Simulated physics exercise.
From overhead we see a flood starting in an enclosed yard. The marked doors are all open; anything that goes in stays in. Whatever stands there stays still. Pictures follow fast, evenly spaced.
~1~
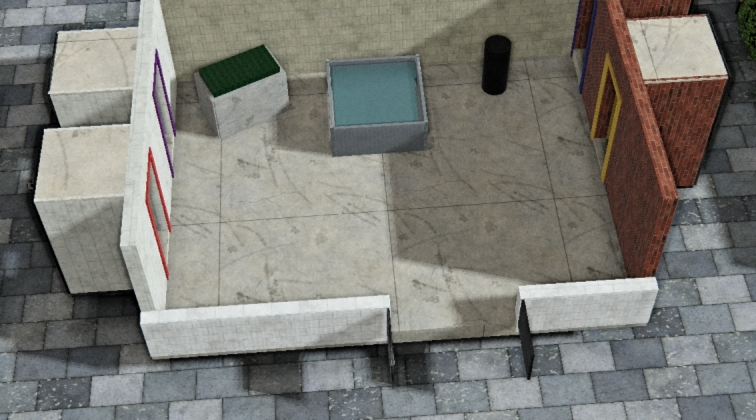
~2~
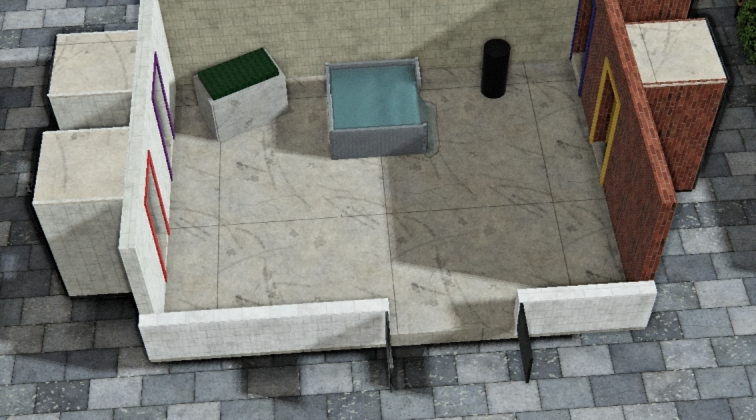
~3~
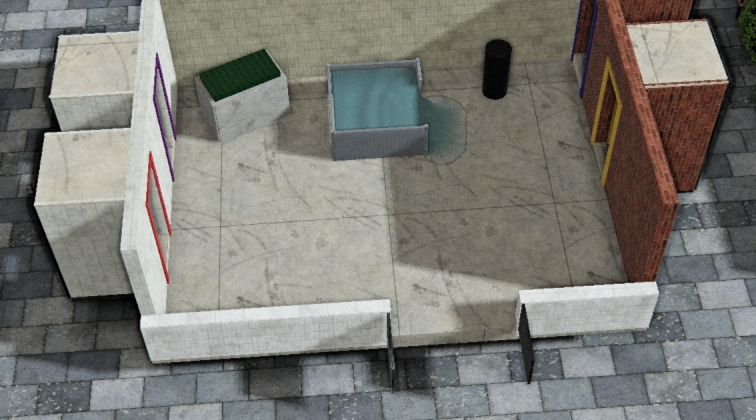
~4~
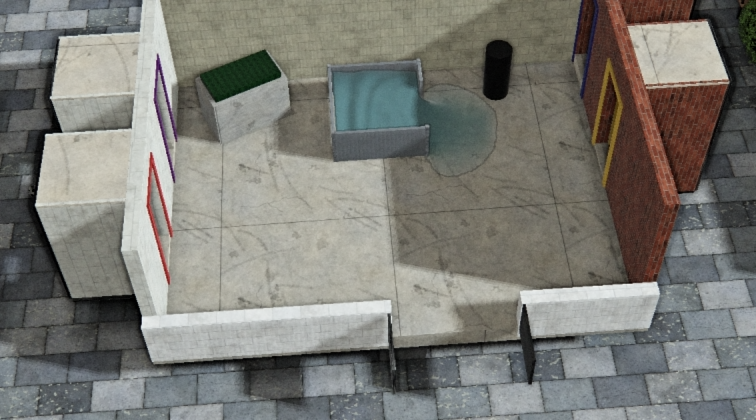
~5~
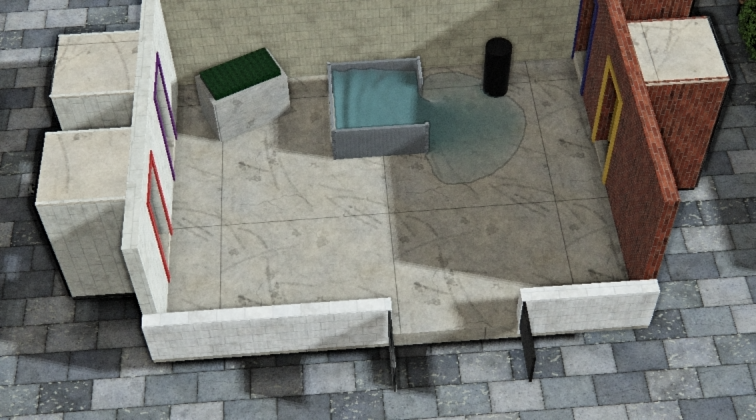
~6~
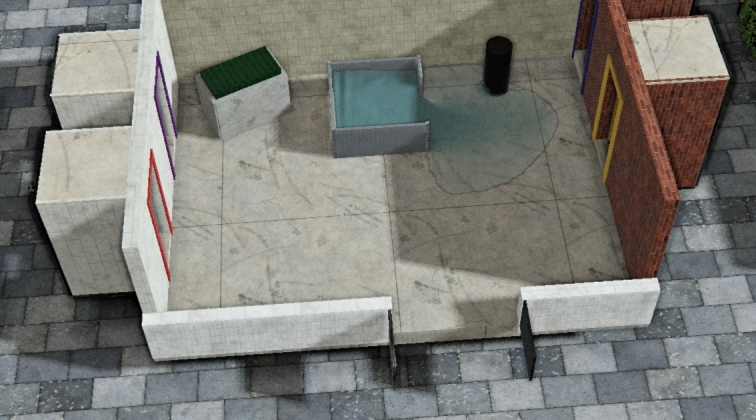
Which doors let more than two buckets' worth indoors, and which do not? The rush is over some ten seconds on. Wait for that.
In the end the purple door sees no more than two buckets come in; the yellow door sees more than two buckets come in; the red door sees no more than two buckets come in; the blue door sees no more than two buckets come in.
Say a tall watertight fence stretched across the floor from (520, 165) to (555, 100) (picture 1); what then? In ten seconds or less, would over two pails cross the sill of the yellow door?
Looking at each in turn, yellow remains within bounds.
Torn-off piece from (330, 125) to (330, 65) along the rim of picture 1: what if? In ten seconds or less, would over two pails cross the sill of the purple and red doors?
Lab note: The purple one tops the threshold, the red one tops the threshold.
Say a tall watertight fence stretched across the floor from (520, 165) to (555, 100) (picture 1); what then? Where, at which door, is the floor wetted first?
First comes the door marked blue.
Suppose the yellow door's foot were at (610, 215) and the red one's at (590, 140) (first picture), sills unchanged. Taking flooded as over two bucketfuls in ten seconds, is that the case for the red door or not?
That red one gets past the limit.
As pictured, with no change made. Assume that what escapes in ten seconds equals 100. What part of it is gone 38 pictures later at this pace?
By my reckoning, 65 %.
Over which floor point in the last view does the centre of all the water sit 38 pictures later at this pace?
About (478, 170) in the last view.
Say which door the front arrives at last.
I'd go with the door marked red.
A moment on, water covers 25 % of the floor; the purple door not reached, the yellow door under two buckets in, the red door not reached, the blue door wet at the sill, nothing in.
Next, water covers 30 % of the floor; the purple door not reached, the yellow door over two buckets in, the red door not reached, the blue door wet at the sill, nothing in.
Then, water covers 35 % of the floor; the purple door not reached, the yellow door far over two buckets in, the red door not reached, the blue door under two buckets in.
Later, water covers 55 % of the floor; the purple door not reached, the yellow door far over two buckets in, the red door not reached, the blue door under two buckets in.
In the end, water covers 90 % of the floor; the purple door wet at the sill, nothing in, the yellow door far over two buckets in, the red door wet at the sill, nothing in, the blue door under two buckets in.
